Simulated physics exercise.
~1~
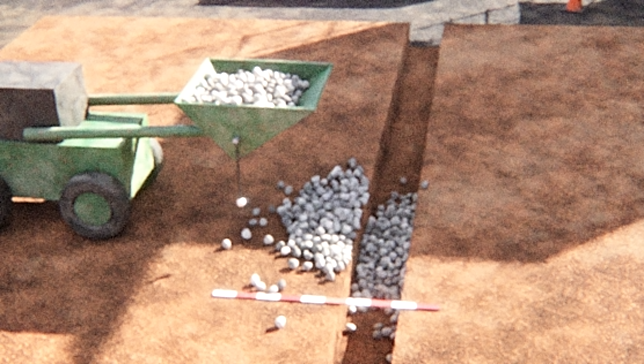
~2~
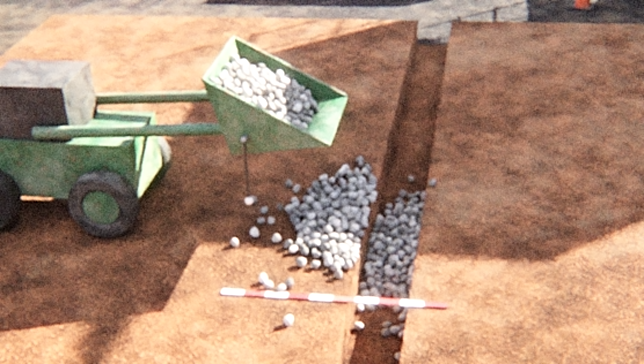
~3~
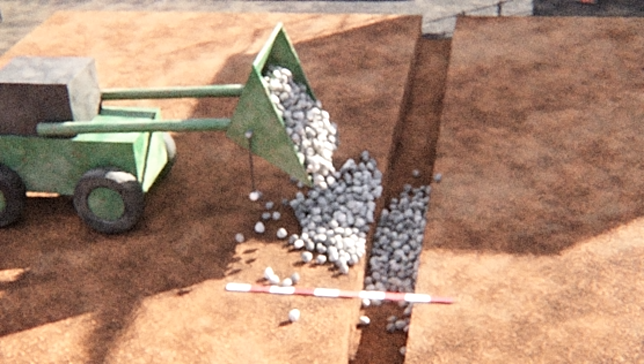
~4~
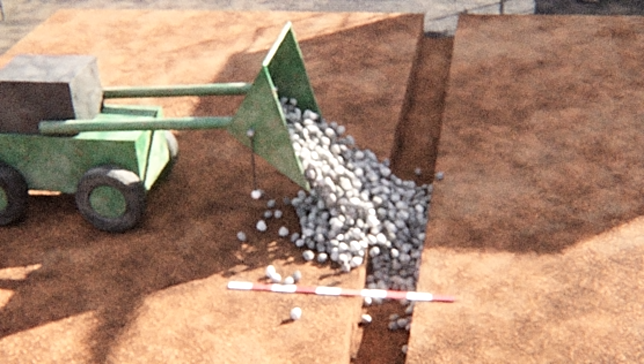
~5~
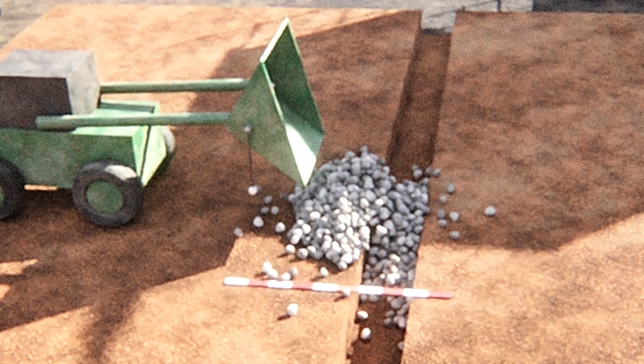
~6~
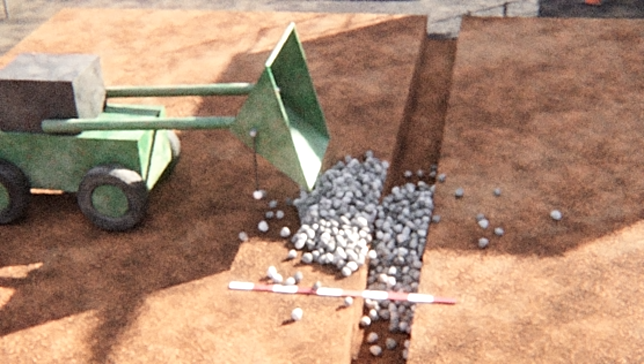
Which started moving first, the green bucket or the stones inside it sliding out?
The green bucket started moving first, tilting while it still held its load. The stones began sliding out only after it had tipped further.
A green loader tipped its raised bucket of round grey stones down to the right, and they poured onto the loose pile beside a narrow trench. The bucket ended up empty, with stones heaped beside and in the trench and a few scattered beyond it.
